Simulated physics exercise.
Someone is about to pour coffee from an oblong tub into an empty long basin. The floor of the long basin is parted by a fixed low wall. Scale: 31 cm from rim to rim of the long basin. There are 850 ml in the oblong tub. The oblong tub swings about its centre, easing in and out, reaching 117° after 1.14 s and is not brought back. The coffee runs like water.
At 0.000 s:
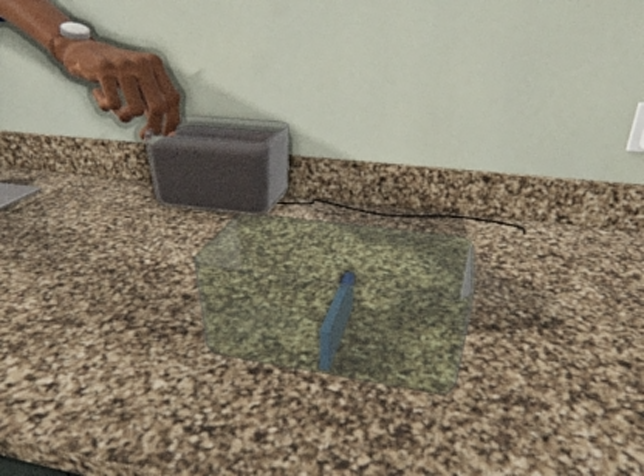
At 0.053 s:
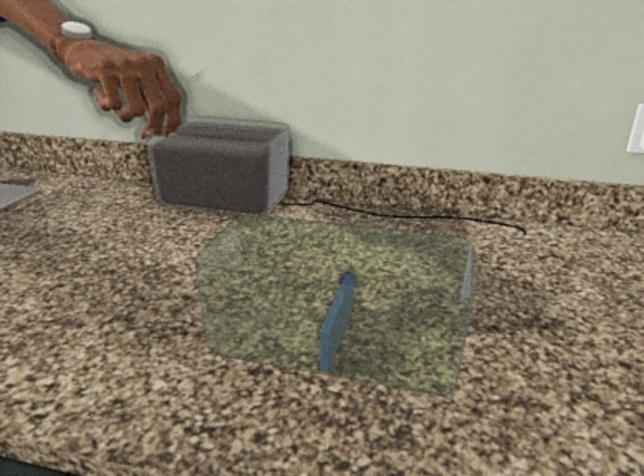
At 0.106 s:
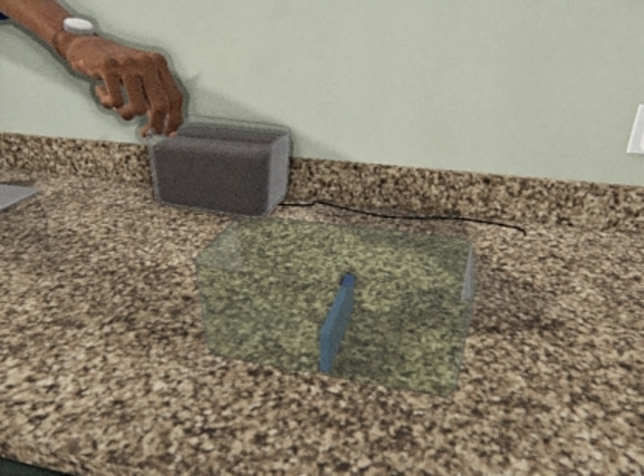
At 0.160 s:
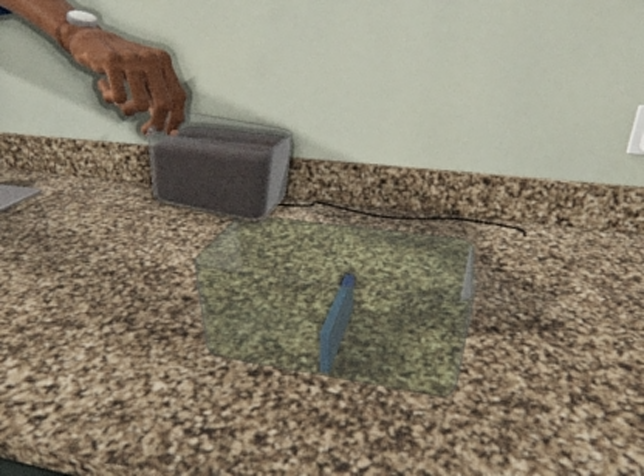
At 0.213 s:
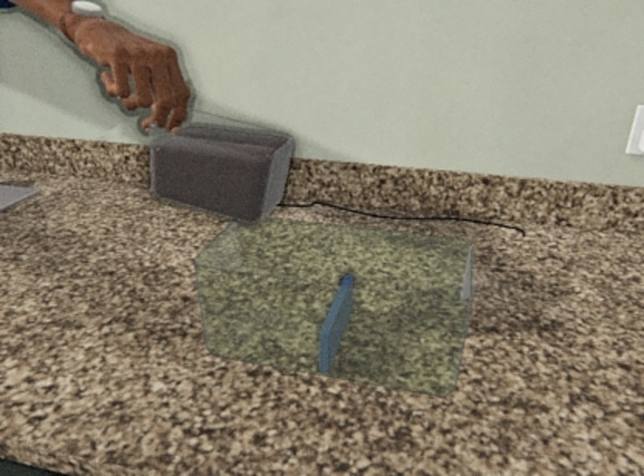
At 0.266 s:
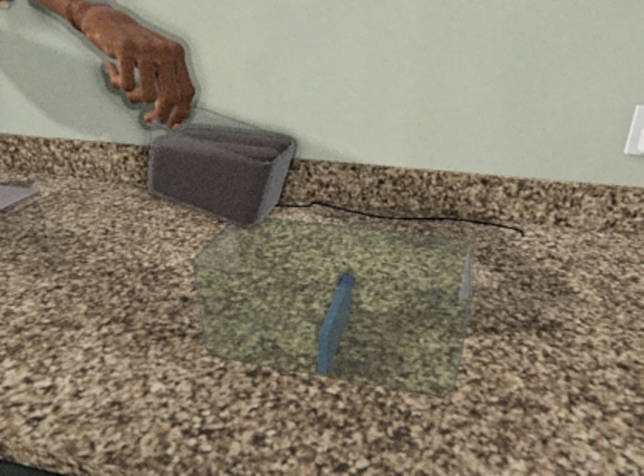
On a speckled stone counter, a dark oblong tub slowly leaning right behind a clear long basin, a hand hovering above it.
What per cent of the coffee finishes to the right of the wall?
The far part has some 43 per cent.
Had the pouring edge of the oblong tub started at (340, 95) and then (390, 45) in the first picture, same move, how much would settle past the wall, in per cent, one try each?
First 90, then 75 per cent.
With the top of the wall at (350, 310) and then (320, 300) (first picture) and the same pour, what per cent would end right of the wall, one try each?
In turn about 25 and 70 per cent.
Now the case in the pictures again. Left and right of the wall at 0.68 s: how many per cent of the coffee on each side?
Some 10 per cent left and 20 right.
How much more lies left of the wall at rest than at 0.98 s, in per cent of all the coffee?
Some 6 per cent.
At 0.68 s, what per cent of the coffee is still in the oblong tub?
Near 44 in a hundred.
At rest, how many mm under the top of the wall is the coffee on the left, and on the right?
Left about 34 mm, right about 38 mm.
Then, 0.68 s in, the tilt is 76° and 44 per cent is still to pour, 11 is left of the wall and 20 right of it.
Then, 0.98 s in, the tilt is 111° and 6 per cent is still to pour, 49 is left of the wall and 43 right of it.
Then, 1.30 s in, the tilt is 117° and 0 per cent is still to pour, 55 is left of the wall and 43 right of it.
Then, 1.64 s in, the tilt is 117° and 0 per cent is still to pour, 55 is left of the wall and 43 right of it.
Finally, 55 per cent lies left of the wall, 43 right of it and 1 outside.
